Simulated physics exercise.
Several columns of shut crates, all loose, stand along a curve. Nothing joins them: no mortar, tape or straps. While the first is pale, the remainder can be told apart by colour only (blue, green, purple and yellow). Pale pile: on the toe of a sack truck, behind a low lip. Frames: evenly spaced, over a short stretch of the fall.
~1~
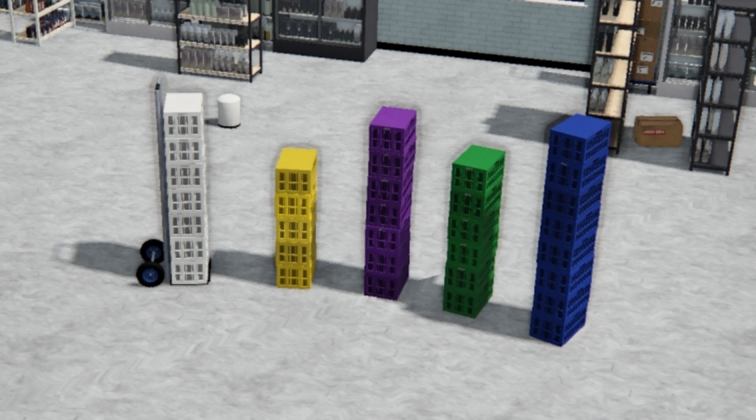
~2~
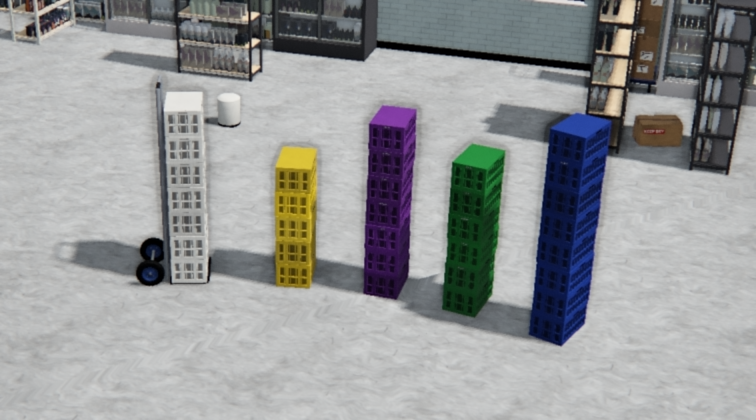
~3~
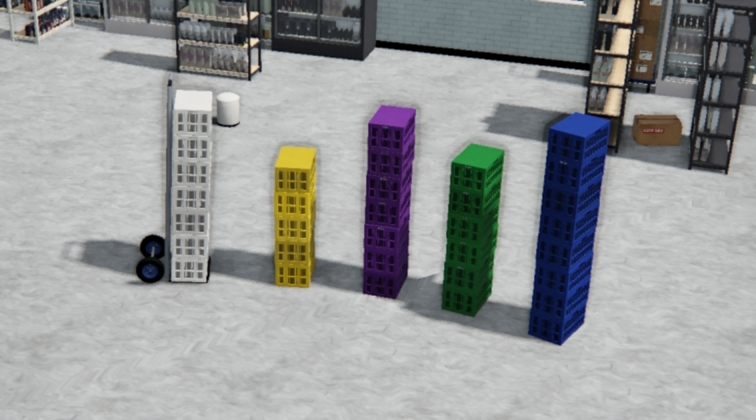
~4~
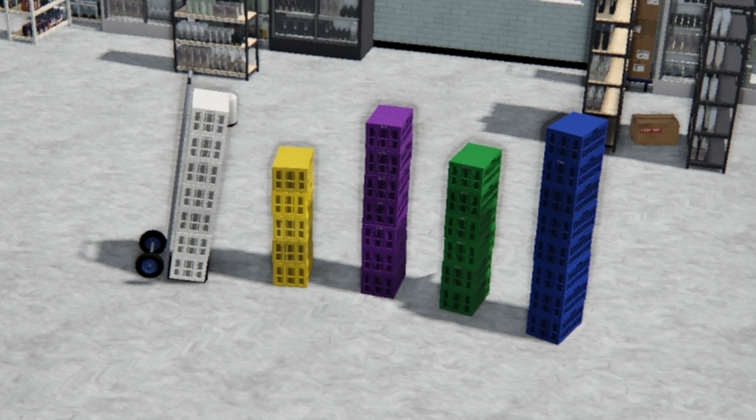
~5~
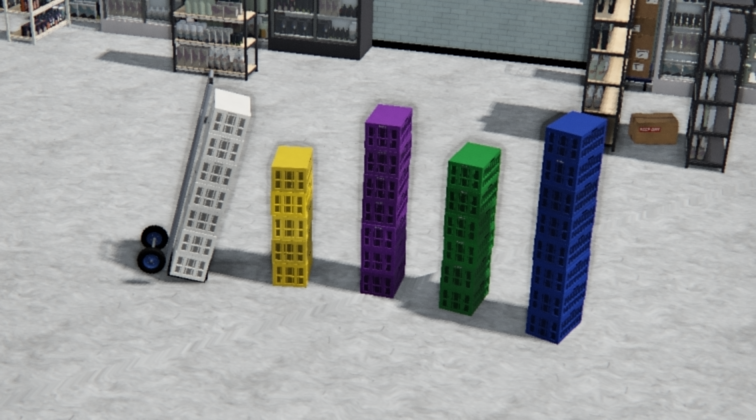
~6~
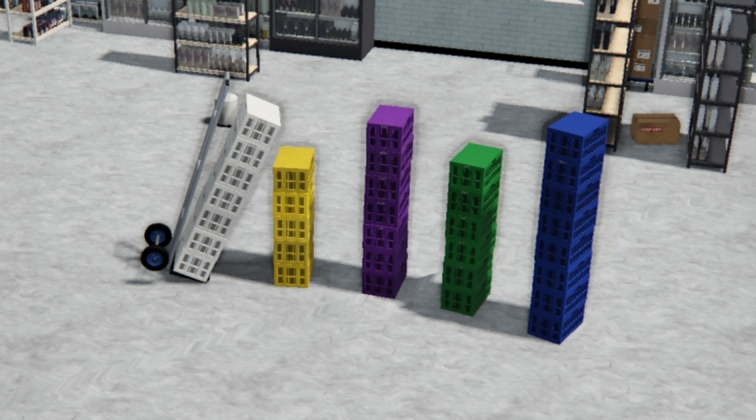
On a pale concrete floor with shelving behind, a white stack of crates stands upright on a two-wheeled hand truck, left of yellow, purple, green and blue stacks. The truck and white stack begin leaning slightly right, then tilt further until the stack slants clearly toward the yellow one, while the coloured stacks stay put.
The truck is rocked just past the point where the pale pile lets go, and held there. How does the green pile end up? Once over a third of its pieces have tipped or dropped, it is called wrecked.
The green pile is brought down.
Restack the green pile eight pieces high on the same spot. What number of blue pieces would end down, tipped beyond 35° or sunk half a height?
Blue count: 7.
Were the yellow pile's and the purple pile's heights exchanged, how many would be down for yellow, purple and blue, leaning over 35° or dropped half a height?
Once things settle, you'd count yellow 7, purple 4, blue 8 down.
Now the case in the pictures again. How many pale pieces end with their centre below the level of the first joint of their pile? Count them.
Count = 6.
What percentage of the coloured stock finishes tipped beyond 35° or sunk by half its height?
Some 90 in a hundred of them.
Soon, 7 of the pale pile down; none of the 6 green crates down (0 of 26 in all colours); top green crate unmoved; top yellow crate tipped a little.
A while on, 6 of the pale pile down; none of the 6 green crates down (5 of 26 in all colours); top green crate tipped barely; top yellow crate tipped well over, some two heights lower.
Towards the end, 6 of the pale pile down; 5 of the 6 green crates down (17 of 26 in all colours); top green crate tipped a little, about its own height lower; top yellow crate on its side.
Then, 6 of the pale pile down; 5 of the 6 green crates down (24 of 26 in all colours); top green crate on its side; top blue crate on its side.
Finally, 6 of the pale pile down; 5 of the 6 green crates down (24 of 26 in all colours); top green crate on its side; top purple crate on its side. Seen by the last camera, middles, top green crate near (614, 280), top purple crate near (669, 253).
